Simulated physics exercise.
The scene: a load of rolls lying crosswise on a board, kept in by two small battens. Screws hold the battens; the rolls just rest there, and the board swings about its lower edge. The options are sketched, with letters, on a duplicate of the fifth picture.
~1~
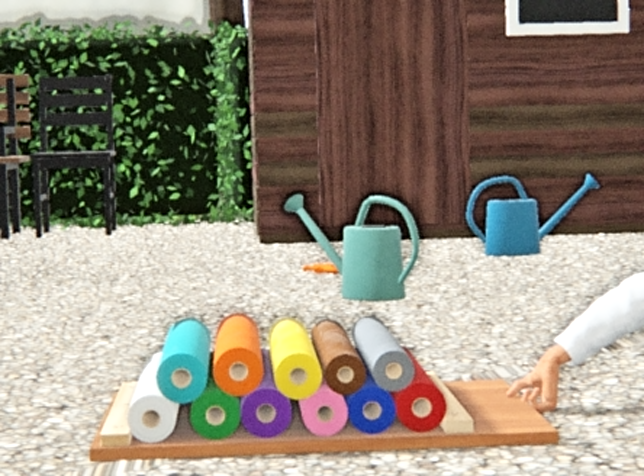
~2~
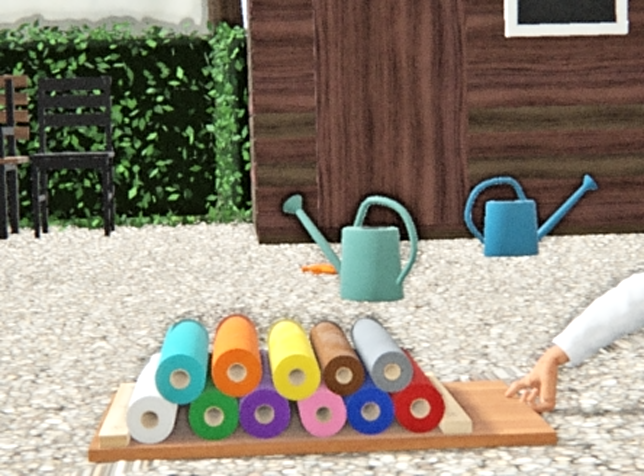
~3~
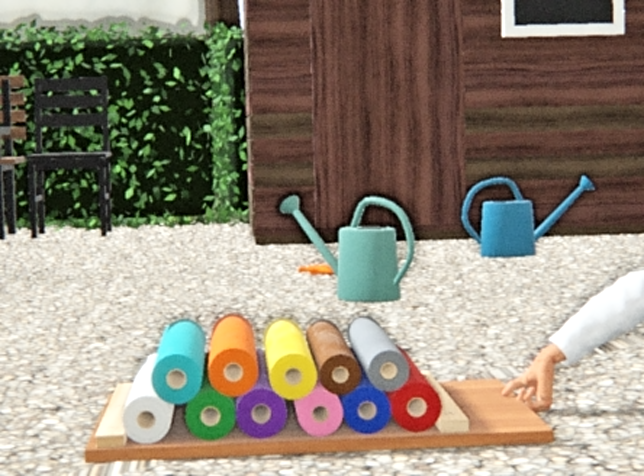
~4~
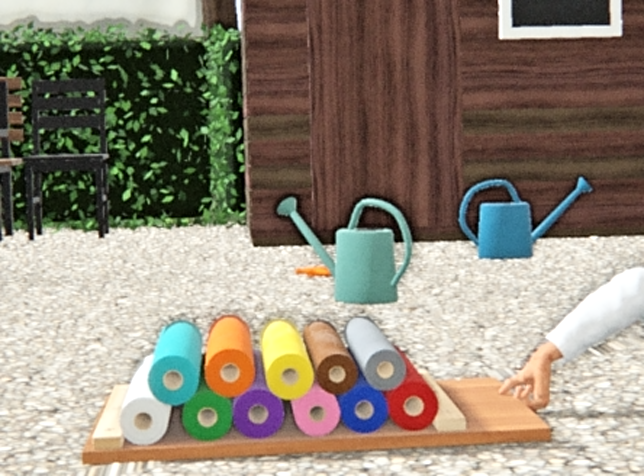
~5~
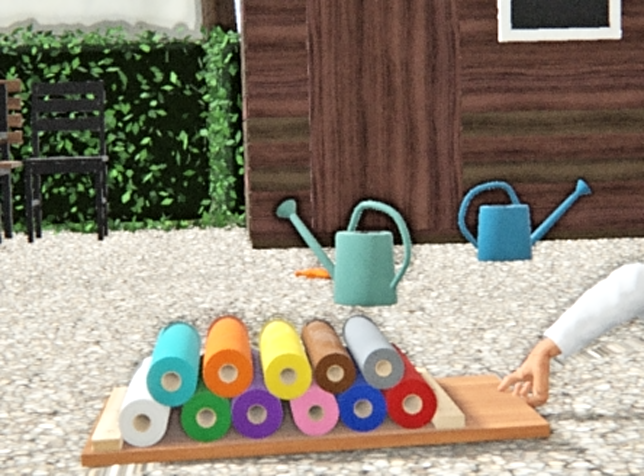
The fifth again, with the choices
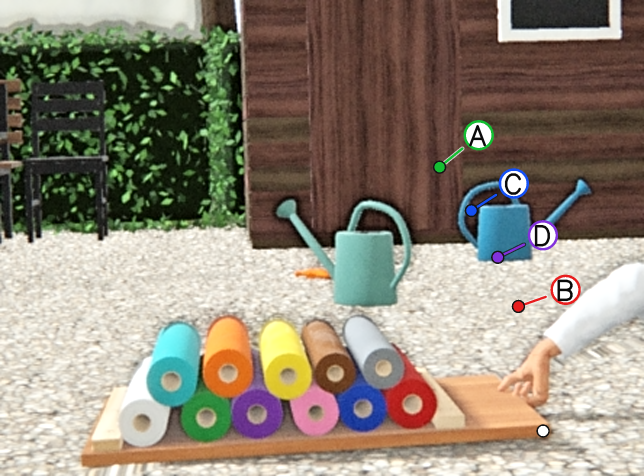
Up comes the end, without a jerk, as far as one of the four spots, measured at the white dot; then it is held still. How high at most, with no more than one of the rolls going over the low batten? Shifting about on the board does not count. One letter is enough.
Lift it to D and no more.
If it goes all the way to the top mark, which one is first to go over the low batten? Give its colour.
The turquoise one.
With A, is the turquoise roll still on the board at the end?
The turquoise roll: No.
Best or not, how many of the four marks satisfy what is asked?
Two of them.
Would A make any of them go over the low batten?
At A: Yes.
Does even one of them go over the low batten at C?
Yes.
On the marked copy, A at (439, 167); B at (519, 307); C at (472, 211); D at (498, 258); the white dot at (543, 431).
With D. Early on, board at 15°.
Further on, board at 24°.
At the end, board at 24°, none over the low batten.
As for the rest, A eleven over the low batten; B none over the low batten; C five over the low batten.
